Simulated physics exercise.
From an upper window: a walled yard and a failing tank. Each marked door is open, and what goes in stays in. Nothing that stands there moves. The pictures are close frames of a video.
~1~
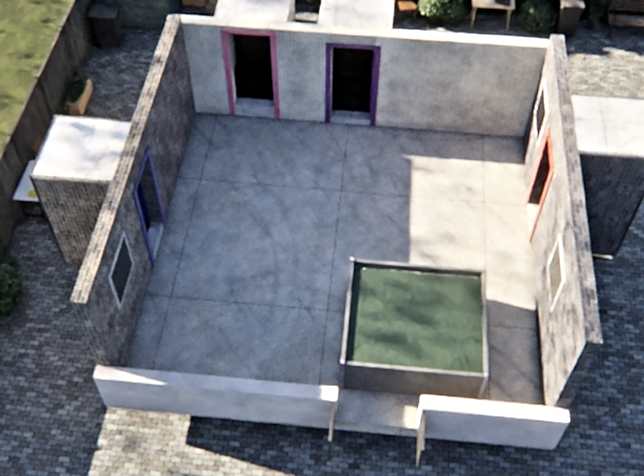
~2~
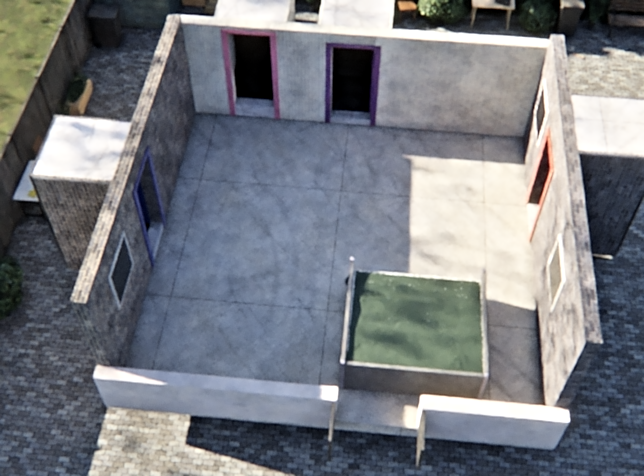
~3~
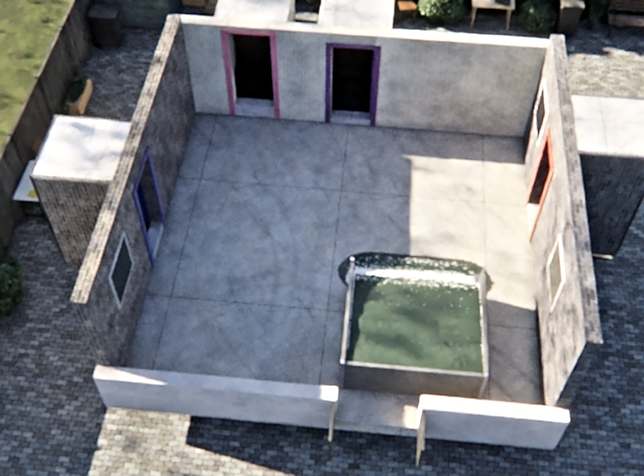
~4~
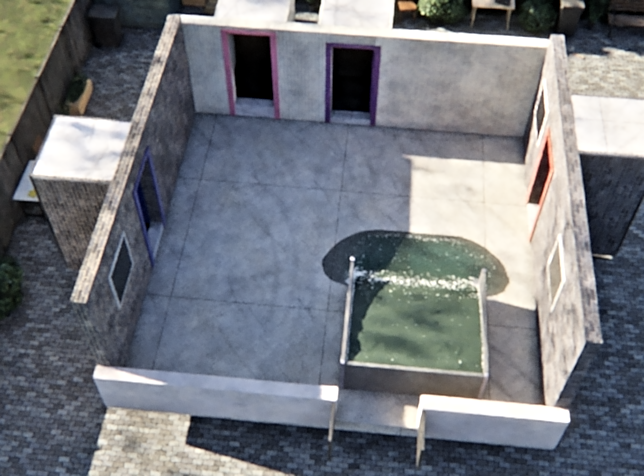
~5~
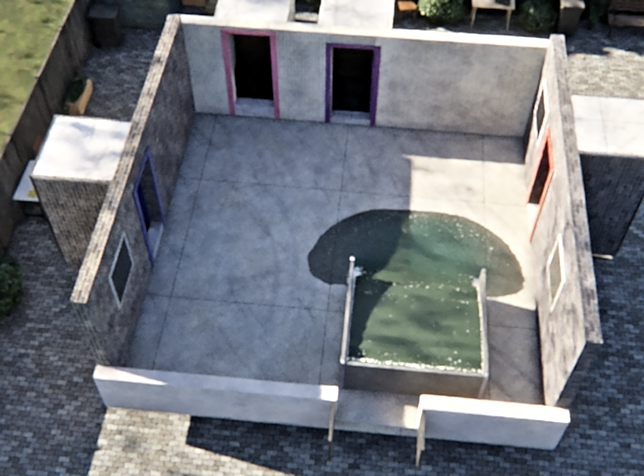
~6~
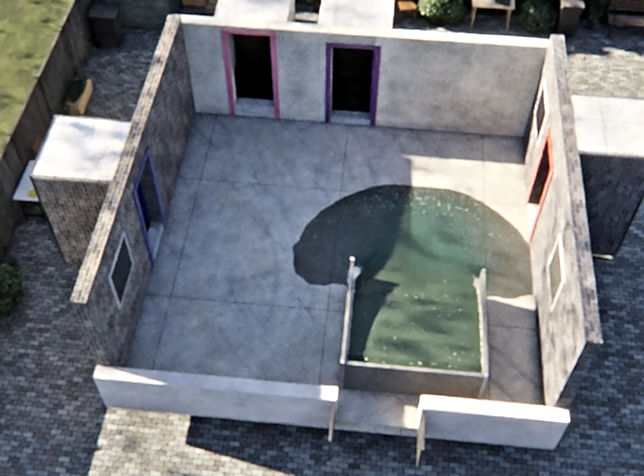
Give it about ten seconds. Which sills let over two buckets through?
One by one: The pink door holds within the limit; the red door floods; the blue door holds within the limit; the purple door floods.
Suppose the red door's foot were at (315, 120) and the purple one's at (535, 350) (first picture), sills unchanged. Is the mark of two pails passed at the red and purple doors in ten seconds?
In short: The red one lets more in; the purple one lets less in.
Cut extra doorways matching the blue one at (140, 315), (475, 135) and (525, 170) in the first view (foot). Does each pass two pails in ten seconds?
One after the other: Holds, goes over, takes more.
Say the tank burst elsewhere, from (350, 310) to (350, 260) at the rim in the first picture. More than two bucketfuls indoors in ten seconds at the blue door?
My reading: Blue door floods.
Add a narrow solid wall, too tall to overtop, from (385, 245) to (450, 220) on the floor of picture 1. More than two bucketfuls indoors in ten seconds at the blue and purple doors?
My reading: Blue takes less, purple holds.
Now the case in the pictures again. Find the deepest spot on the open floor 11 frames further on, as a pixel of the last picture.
At about (524, 148).
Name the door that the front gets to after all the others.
The blue one.
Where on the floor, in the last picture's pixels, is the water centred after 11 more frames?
Around (416, 235).
A moment on, water covers 45 % of the floor; the pink door not reached, the red door under two buckets in, the blue door not reached, the purple door wet at the sill, nothing in.
Next, water covers 50 % of the floor; the pink door not reached, the red door over two buckets in, the blue door not reached, the purple door under two buckets in.
Then, water covers 55 % of the floor; the pink door wet at the sill, nothing in, the red door far over two buckets in, the blue door not reached, the purple door over two buckets in.
Later, water covers 75 % of the floor; the pink door wet at the sill, nothing in, the red door far over two buckets in, the blue door wet at the sill, nothing in, the purple door over two buckets in.
In the end, water covers 95 % of the floor; the pink door wet at the sill, nothing in, the red door far over two buckets in, the blue door wet at the sill, nothing in, the purple door far over two buckets in.
